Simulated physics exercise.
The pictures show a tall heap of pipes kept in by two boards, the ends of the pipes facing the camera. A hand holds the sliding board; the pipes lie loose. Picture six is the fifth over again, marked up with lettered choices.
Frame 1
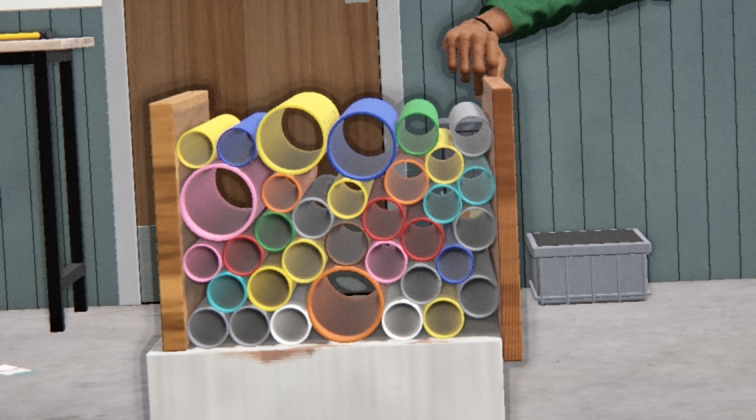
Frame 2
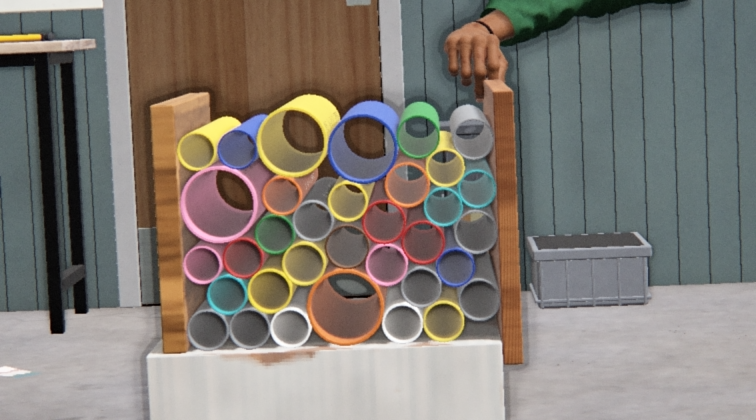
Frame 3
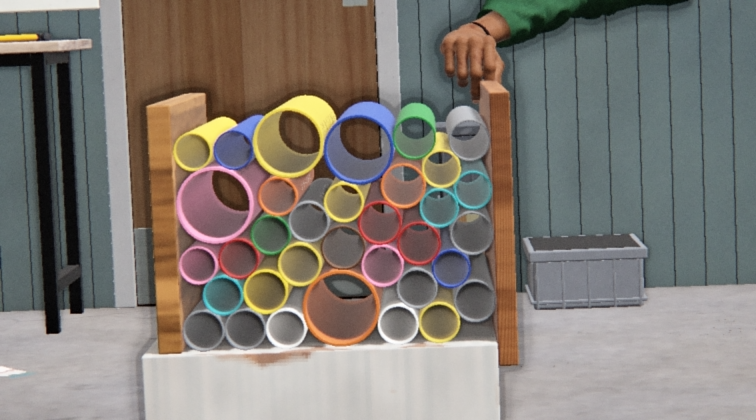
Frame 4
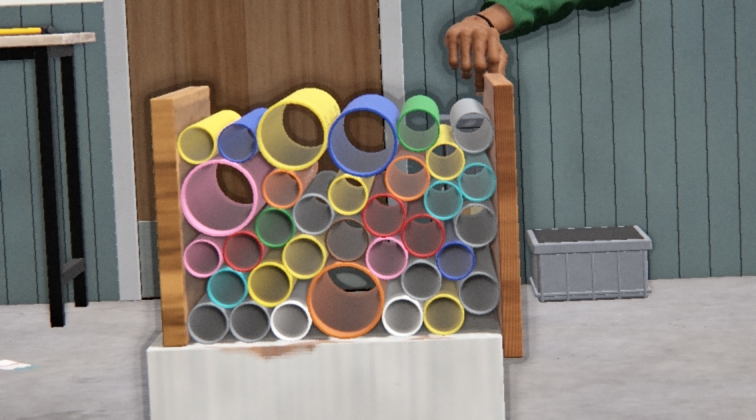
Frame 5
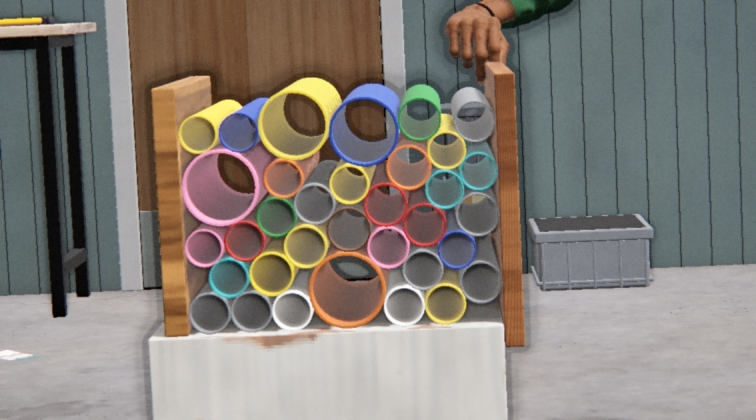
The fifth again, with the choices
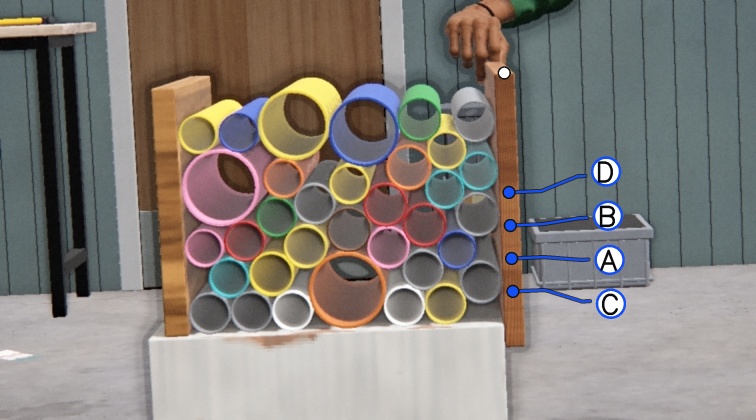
The footage shows a stack of multicoloured pipes sitting between two wooden boards on a pale block, with a hand resting at the top of the right board. The pipes keep their arrangement while the whole view shifts slightly.
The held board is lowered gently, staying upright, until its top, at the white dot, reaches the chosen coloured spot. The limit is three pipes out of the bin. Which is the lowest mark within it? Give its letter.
D is the limit.
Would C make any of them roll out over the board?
Yes, at C.
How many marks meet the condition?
One of the four.
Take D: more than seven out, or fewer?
Fewer than seven.
On the marked copy, A at (511, 259); B at (510, 226); C at (513, 292); D at (509, 192); the white dot at (504, 73).
Following D. Soon after the start, top of the board (496, 131).
Later, top of the board (499, 192).
In the end, top of the board (499, 192), one out over the board.
As for the rest, A more than three out over the board; B more than three out over the board; C more than three out over the board.
